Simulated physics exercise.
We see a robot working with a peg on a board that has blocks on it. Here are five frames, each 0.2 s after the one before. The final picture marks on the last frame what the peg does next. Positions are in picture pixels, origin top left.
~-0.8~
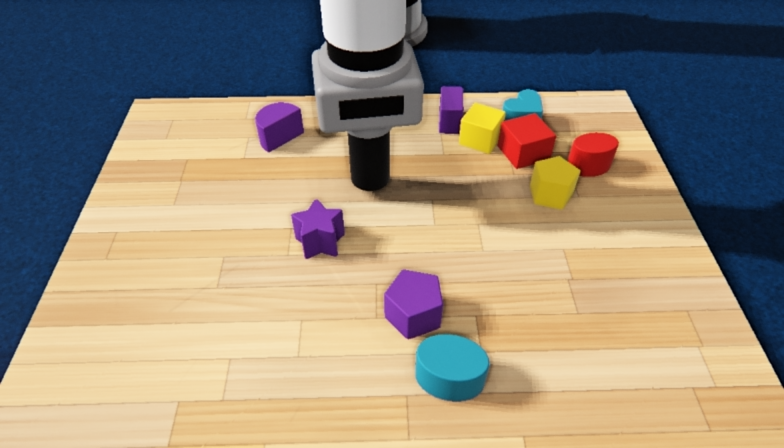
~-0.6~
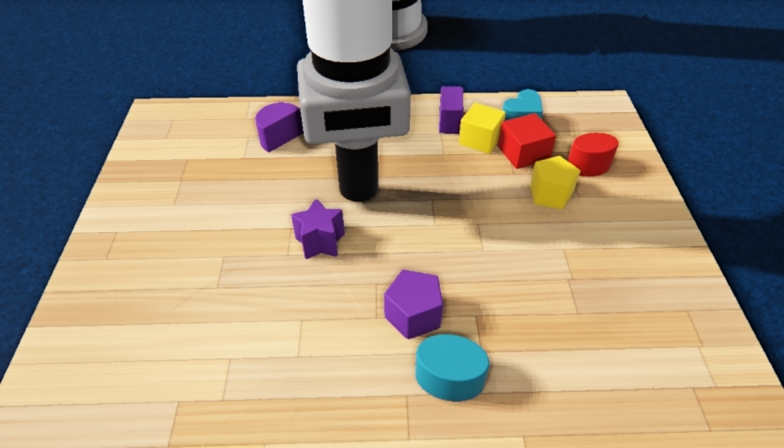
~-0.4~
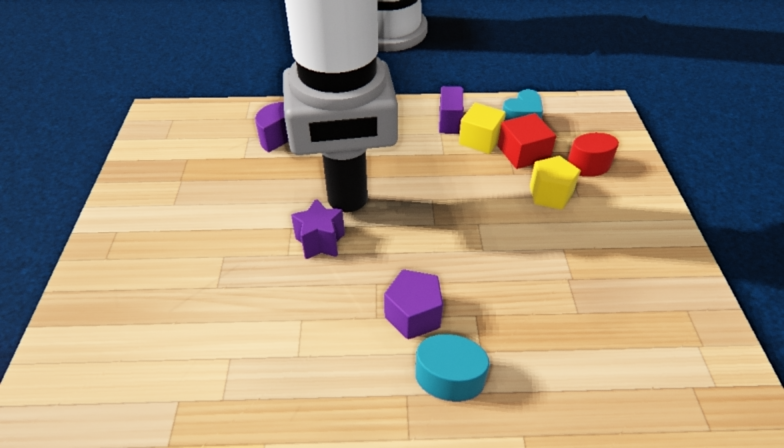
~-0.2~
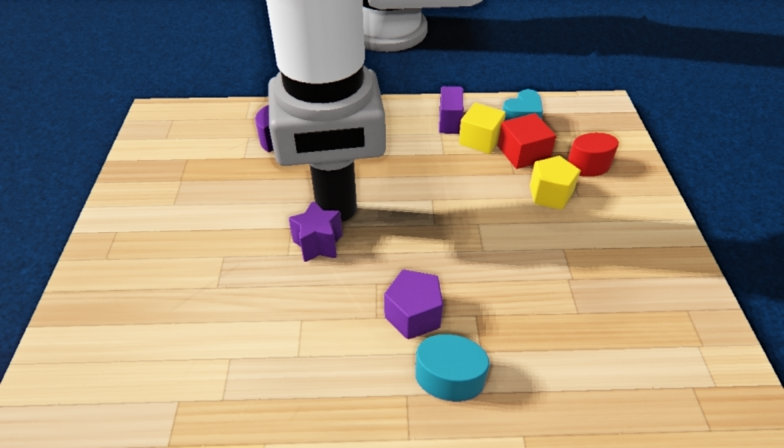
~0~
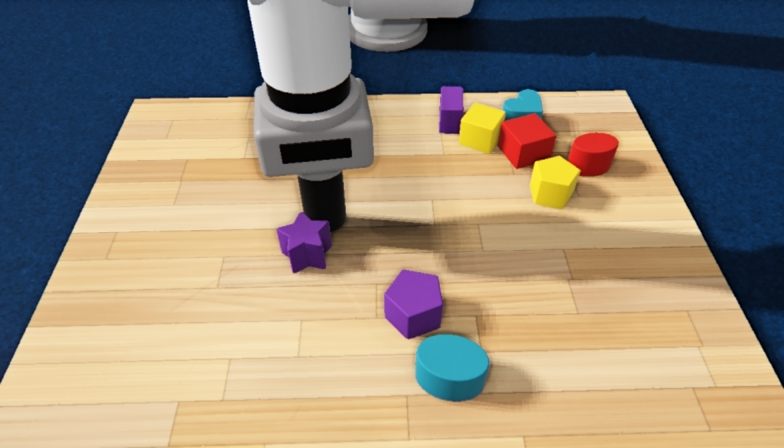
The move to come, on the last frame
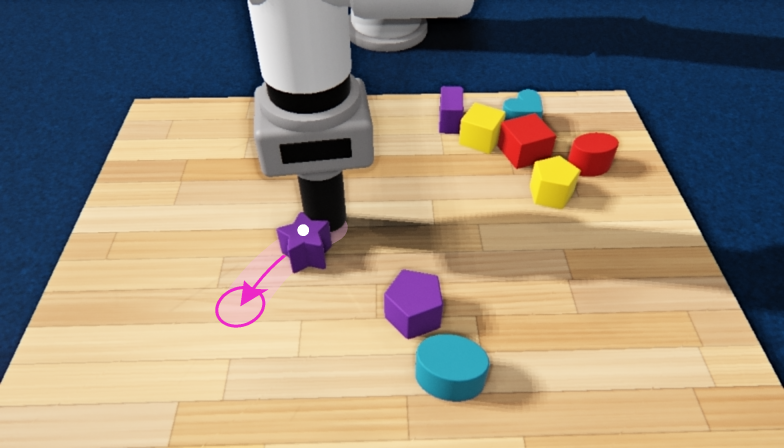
In the video, a robot arm with a black peg moves toward the lower left over a wooden board of colourful blocks, reaches the purple star-shaped block and pushes it slightly down and left, while the other blocks stay still.
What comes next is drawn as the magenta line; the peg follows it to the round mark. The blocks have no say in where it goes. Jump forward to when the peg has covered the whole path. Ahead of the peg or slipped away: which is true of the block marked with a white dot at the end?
The block marked with a white dot is leading.
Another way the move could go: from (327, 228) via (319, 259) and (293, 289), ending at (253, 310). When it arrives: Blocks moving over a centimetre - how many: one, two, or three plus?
Count: One.
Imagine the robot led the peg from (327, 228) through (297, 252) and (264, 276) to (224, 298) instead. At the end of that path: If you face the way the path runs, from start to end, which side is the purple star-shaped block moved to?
With start-to-end as forward, it shifts left.
Drawn move, from (327, 228) by way of (279, 260) to (240, 306); the dot is on the purple star-shaped block.
On the path given first. One third of the way, peg (292, 239); purple star-shaped block (272, 255).
Two thirds of the way, peg (261, 266); purple star-shaped block (241, 285), turned 15° anticlockwise.
At the end, peg (237, 297); purple star-shaped block (216, 320), turned 15° anticlockwise.
